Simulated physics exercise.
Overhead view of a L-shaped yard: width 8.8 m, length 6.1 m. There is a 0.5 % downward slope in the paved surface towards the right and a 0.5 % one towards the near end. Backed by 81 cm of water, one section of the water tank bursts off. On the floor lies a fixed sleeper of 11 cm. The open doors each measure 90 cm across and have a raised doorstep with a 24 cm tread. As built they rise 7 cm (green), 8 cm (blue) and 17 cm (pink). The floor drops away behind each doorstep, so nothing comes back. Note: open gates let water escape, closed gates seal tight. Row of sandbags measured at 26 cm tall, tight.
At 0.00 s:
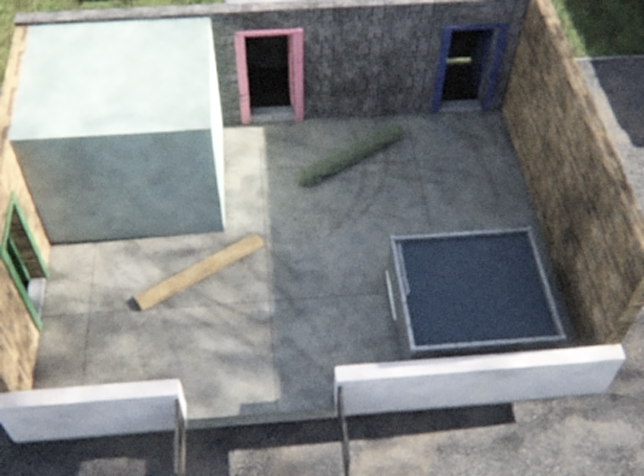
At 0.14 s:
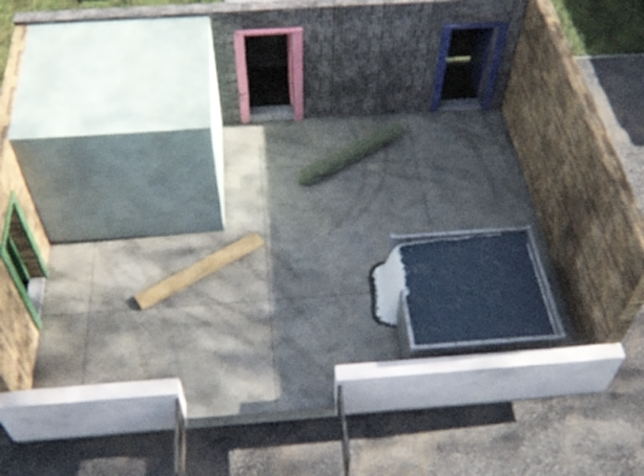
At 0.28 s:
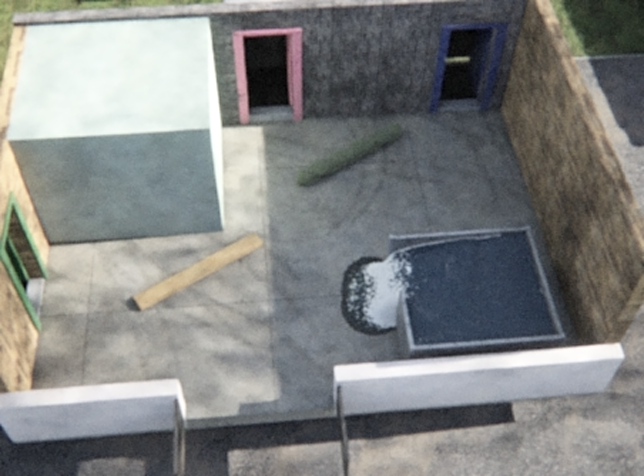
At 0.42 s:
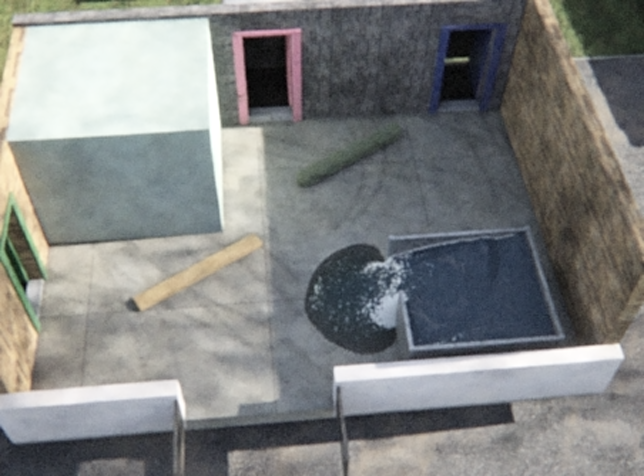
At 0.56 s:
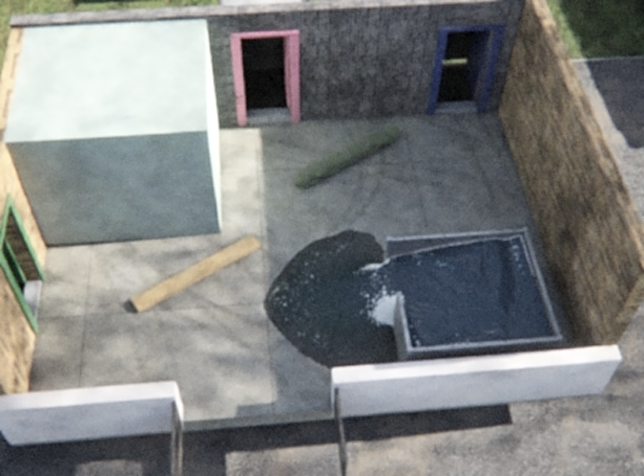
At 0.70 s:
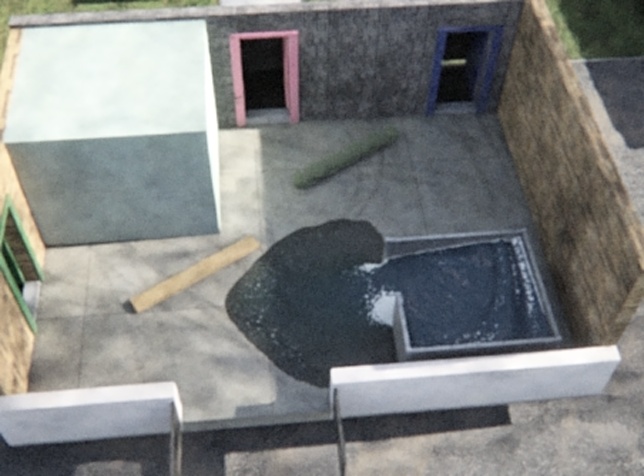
A walled, paved yard is seen from high above, with a large pale blue-green block filling its back left corner. A wooden plank and a dull green roll lie on the grey floor between a green-framed door at left, pink and blue ones at the back, and a dark water tank at right. The tank's left side bursts open and white, foaming water pours out, spreading leftward in a widening dark pool, while the view shifts very slightly.
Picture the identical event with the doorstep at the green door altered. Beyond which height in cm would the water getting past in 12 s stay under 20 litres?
I would say 16 cm.
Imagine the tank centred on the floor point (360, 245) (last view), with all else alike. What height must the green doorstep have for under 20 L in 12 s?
At least roughly 19 cm high.
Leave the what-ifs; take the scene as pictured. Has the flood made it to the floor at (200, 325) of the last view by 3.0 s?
It is flooded.
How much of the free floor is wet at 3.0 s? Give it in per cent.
Around 60 per cent of the floor.
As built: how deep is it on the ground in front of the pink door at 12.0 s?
Depth: Near 8.5 cm.
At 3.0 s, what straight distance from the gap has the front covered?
Front distance: Approx. 6.2 m.
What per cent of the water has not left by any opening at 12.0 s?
Around 76 in a hundred parts remain.
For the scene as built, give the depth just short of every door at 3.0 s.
Depths, in cm - green: 20, blue: 0, pink: 16.
After 1.4 s water covers 40 % of the floor, deepest (44 cm) near (381, 295); it has not reached the green door.
After 3.0 s water covers 60 % of the floor, deepest (40 cm) near (23, 420); 20 cm at the green door, 13 litres in over its 7 cm doorstep.
After 12.0 s water covers 95 % of the floor, deepest (10 cm) near (72, 416); 9 cm at the green door, 162 litres in over its 7 cm doorstep.
At the green door as built, the water arrived by 2.1 s and peaked near 22 cm at 3.6 s.
With a doorstep of 14 cm, 31 litres would have come in within the 12 s; with 18.5 cm, 7 litres. So under 20 litres takes about 16 cm.
